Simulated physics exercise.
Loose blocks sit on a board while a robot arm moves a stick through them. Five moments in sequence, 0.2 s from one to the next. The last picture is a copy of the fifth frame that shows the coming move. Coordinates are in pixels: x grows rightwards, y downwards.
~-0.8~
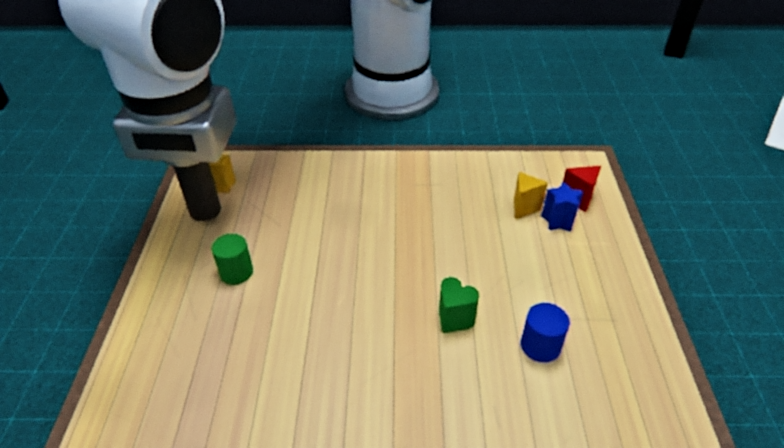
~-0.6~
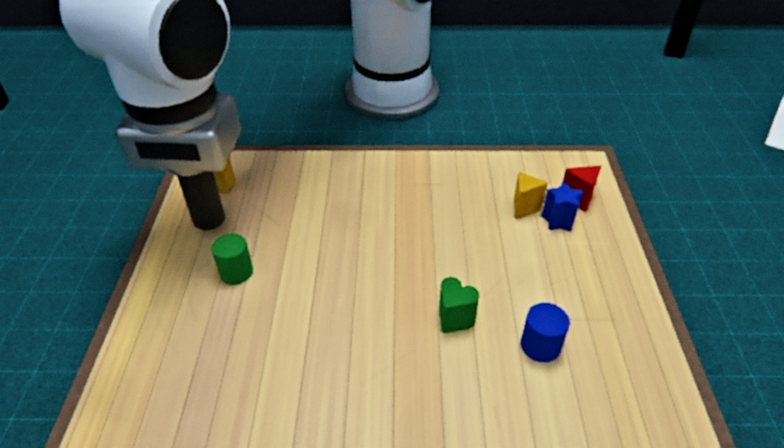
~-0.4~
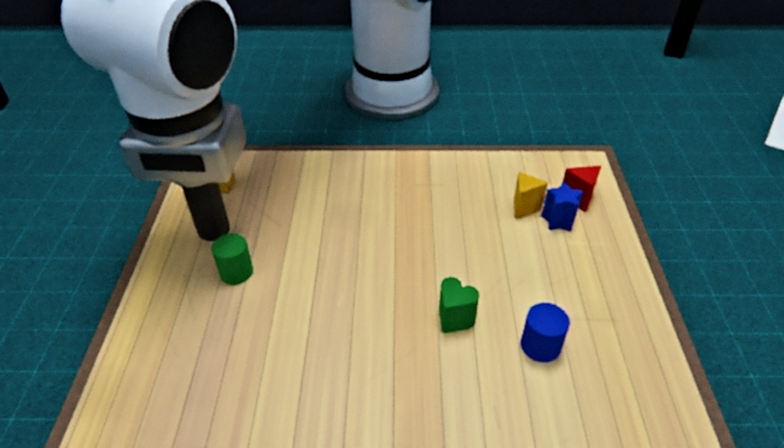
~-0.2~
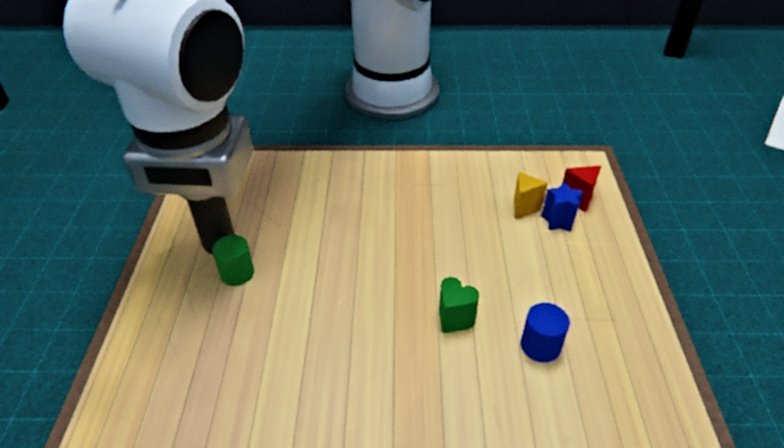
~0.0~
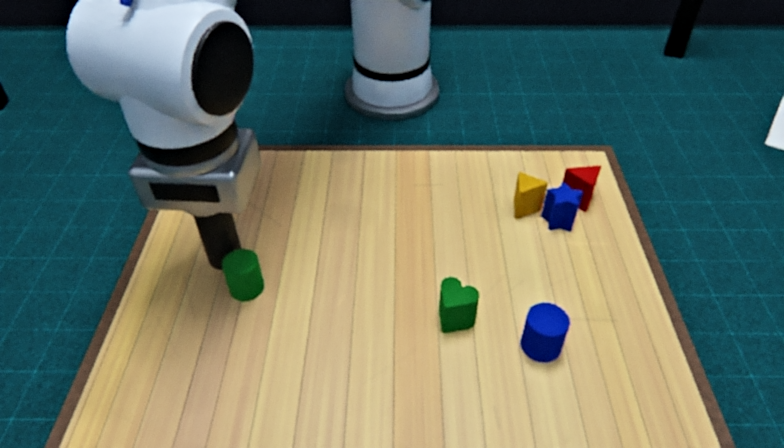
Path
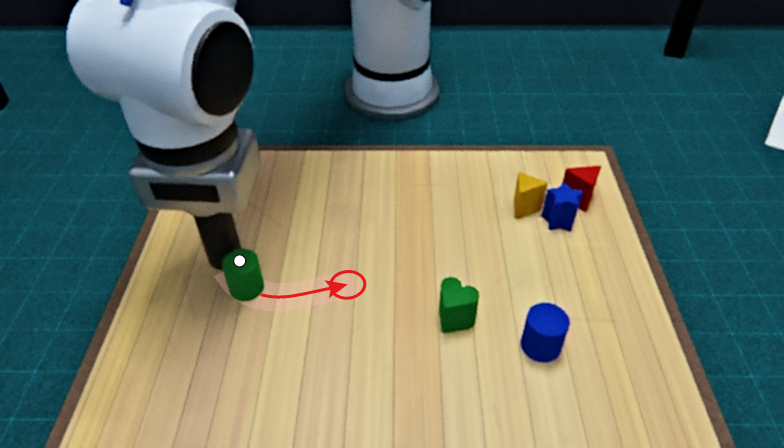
A robot arm holding a short black stick reaches over the left side of a pale wooden board on a teal gridded surface, seen from above at an angle by a still camera. A green cylinder sits near the stick, a green heart and blue cylinder lie right of centre, and yellow, blue and red blocks cluster at upper right. The stick moves slowly toward the viewer and slightly right, meets the green cylinder and nudges it a little the same way.
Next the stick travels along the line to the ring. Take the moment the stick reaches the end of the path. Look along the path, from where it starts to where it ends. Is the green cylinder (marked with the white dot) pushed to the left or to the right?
Right-hand side.
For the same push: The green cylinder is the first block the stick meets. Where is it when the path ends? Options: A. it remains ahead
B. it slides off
The one that fits is B, it slides off.
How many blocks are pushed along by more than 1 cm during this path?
The number will come to 1.
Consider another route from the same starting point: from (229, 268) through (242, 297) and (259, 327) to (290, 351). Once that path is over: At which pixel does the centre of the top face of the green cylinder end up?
At roughly (322, 312).
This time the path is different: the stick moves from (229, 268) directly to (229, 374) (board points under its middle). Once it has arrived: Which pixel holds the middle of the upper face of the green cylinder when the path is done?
Located at (259, 293).
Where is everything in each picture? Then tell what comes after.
Lower end of the stick (206, 212), tops of blocks, green cylinder (229, 245), in the first frame.
Stick (210, 221), blocks as before, in the second frame.
Stick (214, 231), blocks as before, in the third frame.
Stick (220, 244), green cylinder (230, 246), in the fourth frame.
Stick (226, 259), green cylinder (240, 261), in the fifth frame.
The drawn path runs from (229, 268) by way of (256, 293) and (302, 294) to (348, 285); the dot is on the green cylinder.
What follows on the original path. One third of the way, stick (254, 284); green cylinder (268, 289).
Two thirds of the way, stick (300, 285); green cylinder (286, 298).
At the end, stick (347, 275); green cylinder (286, 298).
